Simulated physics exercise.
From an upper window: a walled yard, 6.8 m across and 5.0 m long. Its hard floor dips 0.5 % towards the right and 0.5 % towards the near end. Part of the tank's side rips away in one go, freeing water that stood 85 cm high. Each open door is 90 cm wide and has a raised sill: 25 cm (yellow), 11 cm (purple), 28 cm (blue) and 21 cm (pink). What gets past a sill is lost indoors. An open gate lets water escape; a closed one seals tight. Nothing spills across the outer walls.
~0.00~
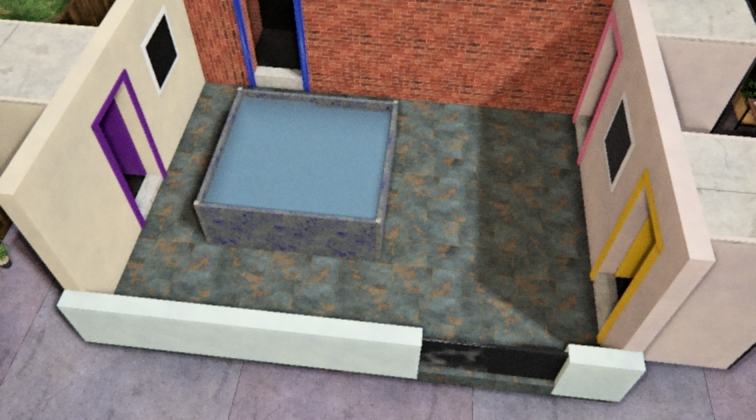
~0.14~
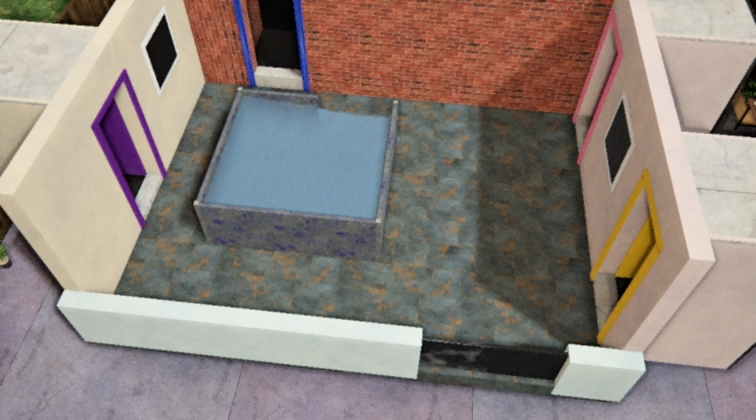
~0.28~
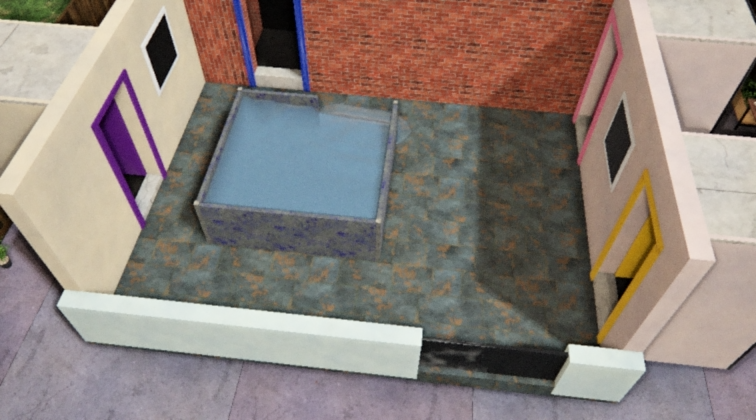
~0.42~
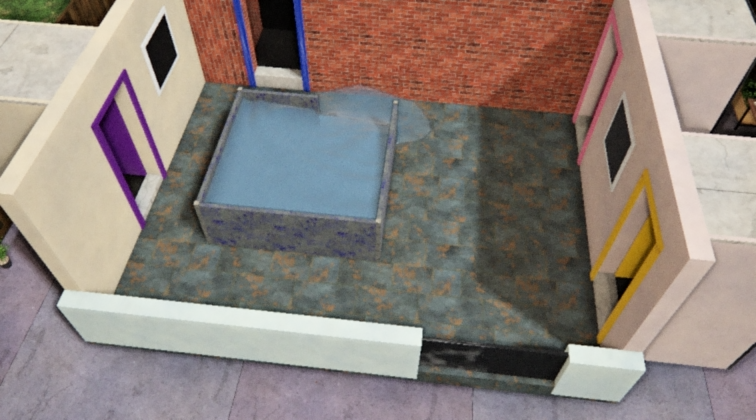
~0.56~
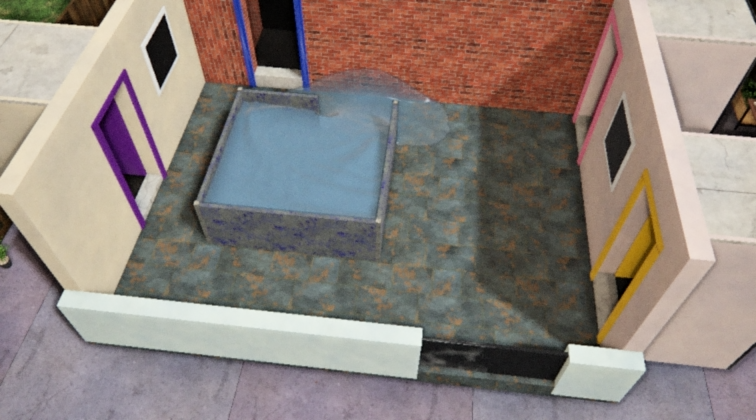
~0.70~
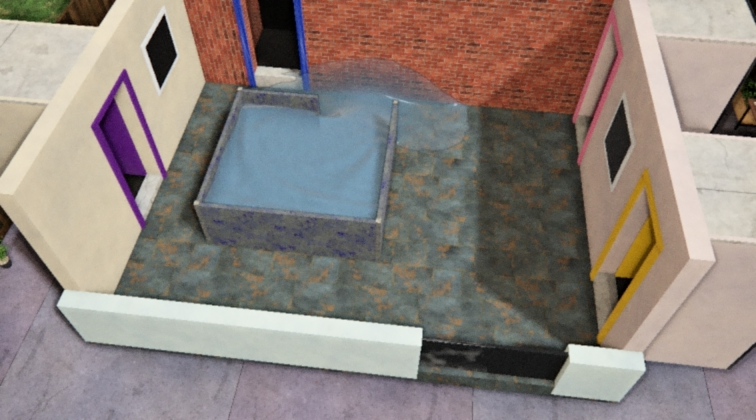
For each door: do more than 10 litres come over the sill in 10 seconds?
Door by door: At the yellow door it does not reach the limit; at the purple door it exceeds the limit; at the blue door it keeps below the limit; at the pink door it passes the limit.
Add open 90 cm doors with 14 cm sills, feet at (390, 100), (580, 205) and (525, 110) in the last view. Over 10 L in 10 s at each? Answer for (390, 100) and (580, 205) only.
In that order: Past it, not over.
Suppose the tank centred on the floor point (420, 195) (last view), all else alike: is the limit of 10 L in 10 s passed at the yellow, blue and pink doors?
Against that limit: Yellow below, blue under, pink above.
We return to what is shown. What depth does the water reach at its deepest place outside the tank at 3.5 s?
Roughly 38 cm.
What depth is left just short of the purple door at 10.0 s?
Roughly 19.5 cm deep.
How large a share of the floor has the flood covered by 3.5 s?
Some 65 per cent of it.
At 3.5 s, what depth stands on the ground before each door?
In cm: Yellow 10, purple 9, blue 15, pink 35.
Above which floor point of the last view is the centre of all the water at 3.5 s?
At about (343, 172).
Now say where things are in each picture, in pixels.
The tank at (304, 154) is whole and still, 85 cm deep, in the first frame.
The front is at a hidden place, 0.7 m from the gap on the tank's far side; 0.4 m2 of floor is under water; 85 cm left at the back of the tank, in the second frame.
Water pours out on the tank's far side and has run 1.0 m, to a hidden place; typically 14 cm deep outside, 85 cm at the tank's back, in the third frame.
The front is at (323, 92), 1.4 m from the gap on the tank's far side; 2.3 m2 of floor is under water; 85 cm left at the back of the tank, in the fourth frame.
The front is at (439, 103), 1.8 m from the gap on the tank's far side; 3.1 m2 of floor is under water; 84 cm left at the back of the tank, in the fifth frame.
The front is at (465, 105), 2.2 m from the gap on the tank's far side; 3.5 m2 of floor is under water; 76 cm left at the back of the tank, in the sixth frame.
After 1.4 s water covers 25 % of the floor and is deepest (68 cm) near (377, 101); yellow door not reached, purple door not reached, blue door 18 cm at the sill, 1 L in, pink door not reached.
After 2.2 s water covers 40 % of the floor and is deepest (56 cm) near (367, 101); yellow door not reached, purple door 5 cm at the sill, 0 L in, blue door 18 cm at the sill, 1 L in, pink door 44 cm at the sill, 60 L in.
After 3.5 s water covers 65 % of the floor and is deepest (38 cm) near (357, 100); yellow door 10 cm at the sill, 0 L in, purple door 9 cm at the sill, 0 L in, blue door 15 cm at the sill, 1 L in, pink door 35 cm at the sill, 197 L in.
After 6.0 s water covers 90 % of the floor and is deepest (29 cm) near (309, 341); yellow door 13 cm at the sill, 0 L in, purple door 9 cm at the sill, 0 L in, blue door 9 cm at the sill, 1 L in, pink door 23 cm at the sill, 263 L in.
After 10.0 s water covers 95 % of the floor and is deepest (24 cm) near (485, 111); yellow door 18 cm at the sill, 0 L in, purple door 19 cm at the sill, 47 L in, blue door 8 cm at the sill, 1 L in, pink door 21 cm at the sill, 267 L in.
